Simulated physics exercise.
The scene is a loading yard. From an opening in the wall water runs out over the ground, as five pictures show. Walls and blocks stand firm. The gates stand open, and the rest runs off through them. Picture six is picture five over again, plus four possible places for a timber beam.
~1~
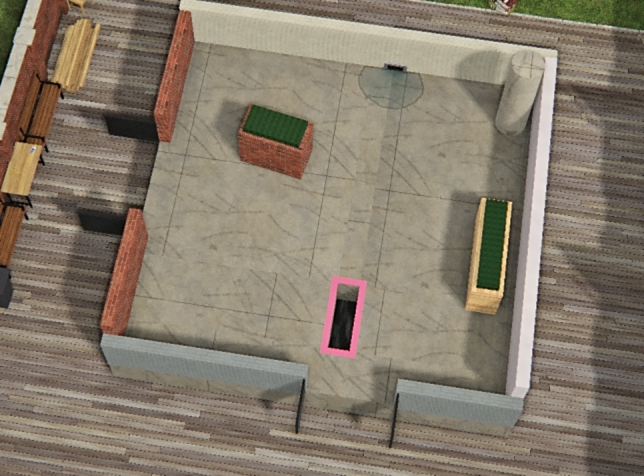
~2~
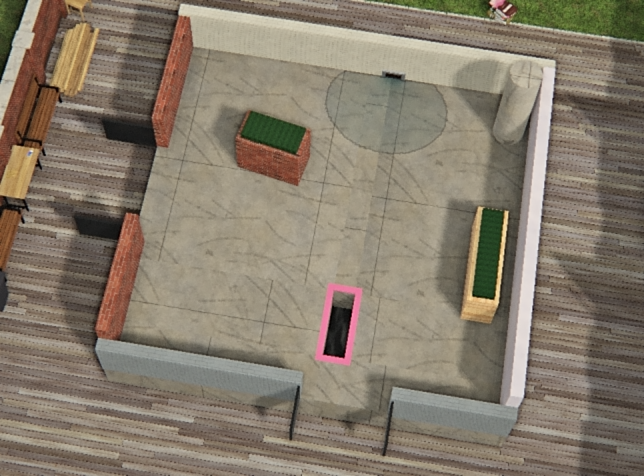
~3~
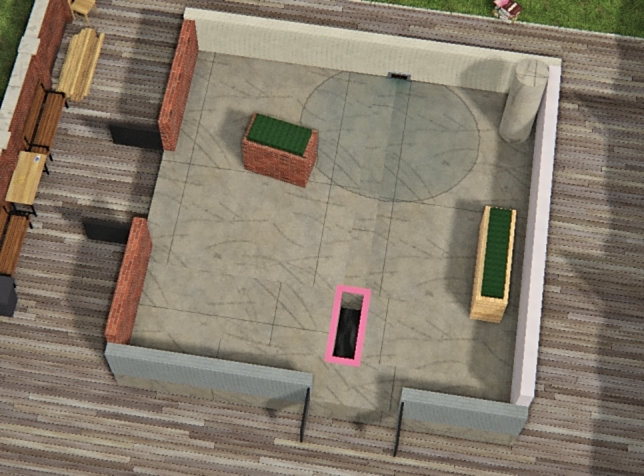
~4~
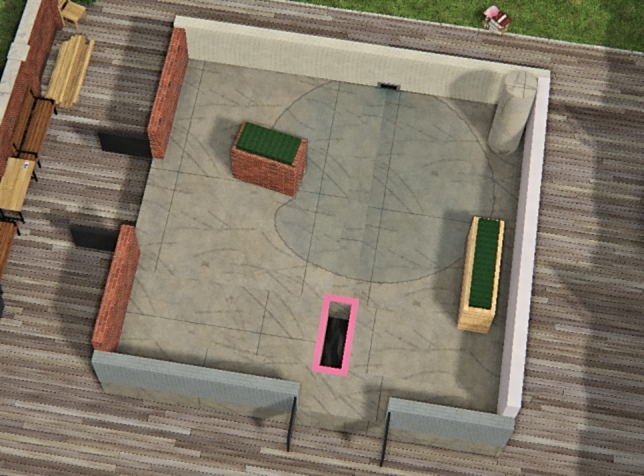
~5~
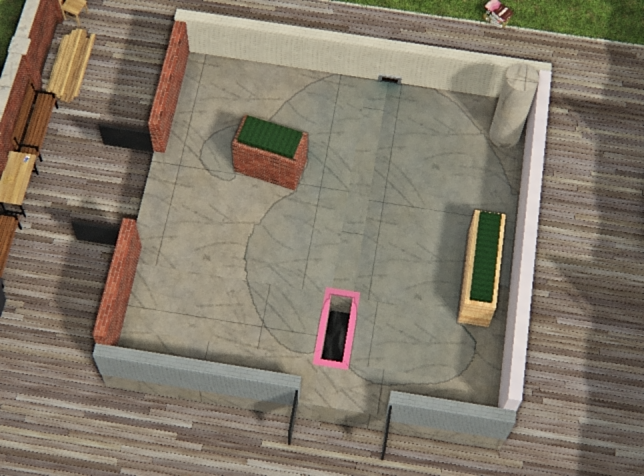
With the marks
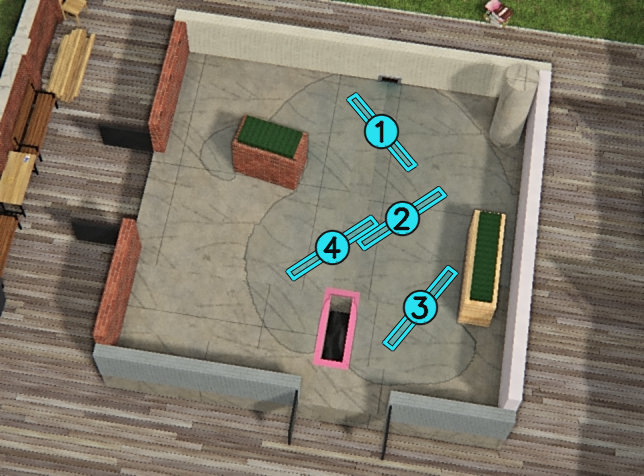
Walled yard seen from above, a sheet of water spreading from the far wall around planters and reaching the pink-edged gully.
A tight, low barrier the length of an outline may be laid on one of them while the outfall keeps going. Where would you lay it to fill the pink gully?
Go for 3.
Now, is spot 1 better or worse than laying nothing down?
Worse.
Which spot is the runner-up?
2 it is.
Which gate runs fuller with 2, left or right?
More leaves on the right.
On the marked copy, 1 from (352, 97) to (411, 167); 2 from (361, 244) to (441, 192); 3 from (388, 345) to (451, 270); 4 from (290, 275) to (373, 220).
If 1 is chosen, about 15 % of the stream runs into the pink gully, about 77 % out by the gates.
If 2 is chosen, about 27 % of the stream runs into the pink gully, about 67 % out by the gates.
If 3 is chosen, about 40 % of the stream runs into the pink gully, about 55 % out by the gates.
If 4 is chosen, about 18 % of the stream runs into the pink gully, about 79 % out by the gates.
